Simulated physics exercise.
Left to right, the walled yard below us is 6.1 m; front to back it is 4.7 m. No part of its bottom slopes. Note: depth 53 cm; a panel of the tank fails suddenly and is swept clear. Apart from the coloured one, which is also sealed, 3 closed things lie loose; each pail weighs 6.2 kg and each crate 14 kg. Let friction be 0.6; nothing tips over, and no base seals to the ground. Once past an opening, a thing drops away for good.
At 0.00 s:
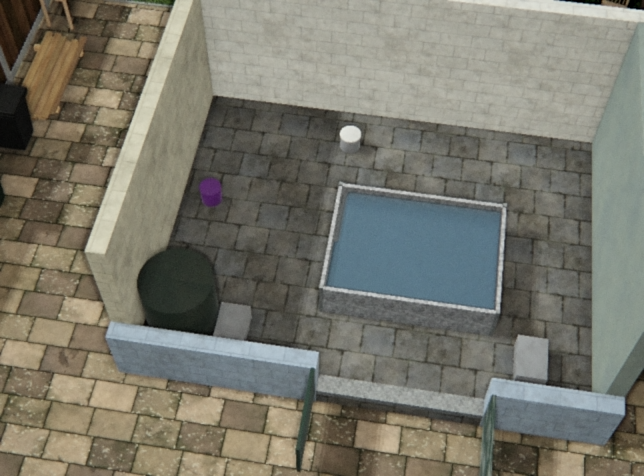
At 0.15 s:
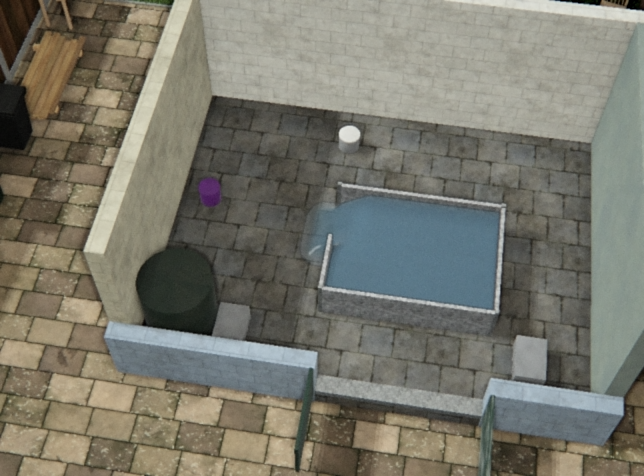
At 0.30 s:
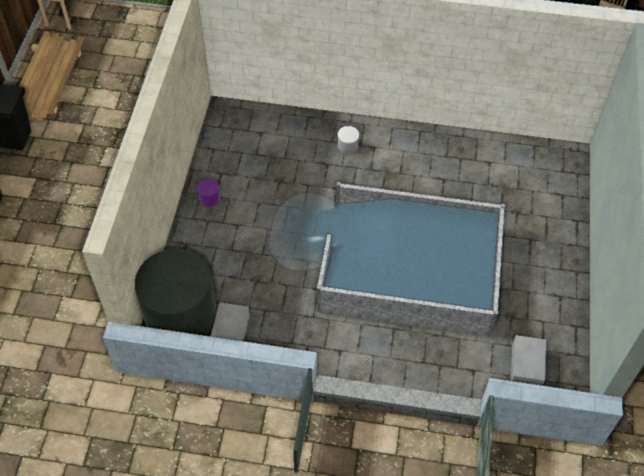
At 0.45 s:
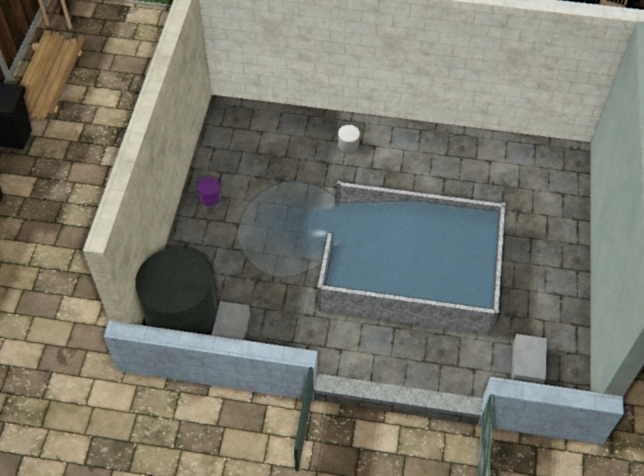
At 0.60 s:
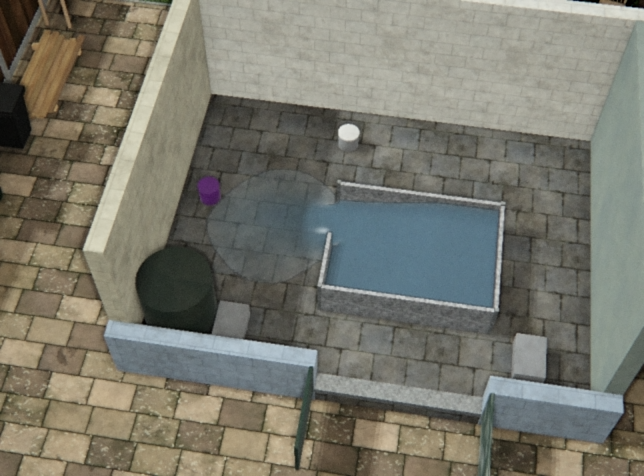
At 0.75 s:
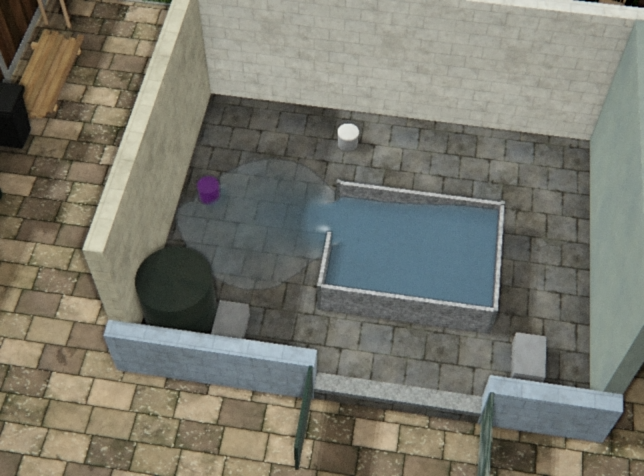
A walled yard paved in grey stone, with tan paving outside it, is seen from high above. A stone-rimmed tank of blue water stands right of centre, with a purple pail to its left, a small white cylinder behind, a dark green drum near left and two grey blocks toward the front. The tank's left side opens and water spreads leftward in a thin, widening round sheet, reaching the pail, which stays put.
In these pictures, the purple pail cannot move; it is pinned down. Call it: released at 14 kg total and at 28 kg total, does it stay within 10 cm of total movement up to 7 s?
Only at the heavier.
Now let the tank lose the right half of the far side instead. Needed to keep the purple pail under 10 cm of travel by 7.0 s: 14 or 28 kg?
Well, in that case the light one does it.
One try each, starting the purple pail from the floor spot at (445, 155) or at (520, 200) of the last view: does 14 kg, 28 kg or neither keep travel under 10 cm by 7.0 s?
At the first place the small mass does it, and at the second the small mass does it.
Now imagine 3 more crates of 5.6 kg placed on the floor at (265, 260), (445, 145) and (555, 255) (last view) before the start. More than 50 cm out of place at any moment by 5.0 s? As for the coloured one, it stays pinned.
Order as listed: Outside the limit, outside the limit, inside the limit.
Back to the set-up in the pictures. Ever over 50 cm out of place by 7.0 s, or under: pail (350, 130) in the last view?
Result: Above threshold.
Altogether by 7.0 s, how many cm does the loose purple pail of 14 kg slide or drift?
Total path: Roughly 400 cm.
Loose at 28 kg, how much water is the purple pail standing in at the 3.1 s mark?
Something like 19 centimetres.
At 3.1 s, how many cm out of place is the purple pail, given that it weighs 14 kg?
I'd put it at roughly 120 cm.
After 1.4 s the purple pail would be 21 cm from its start with 14 kg and 0 cm from its start with 28 kg; 10 cm of water round it then.
After 3.1 s the purple pail would be 127 cm from its start with 14 kg and 0 cm from its start with 28 kg; 19 cm of water round it then.
After 4.9 s the purple pail would be 254 cm from its start with 14 kg and 0 cm from its start with 28 kg; 16 cm of water round it then.
After 7.0 s the purple pail would be 270 cm from its start with 14 kg and 0 cm from its start with 28 kg; 12 cm of water round it then.
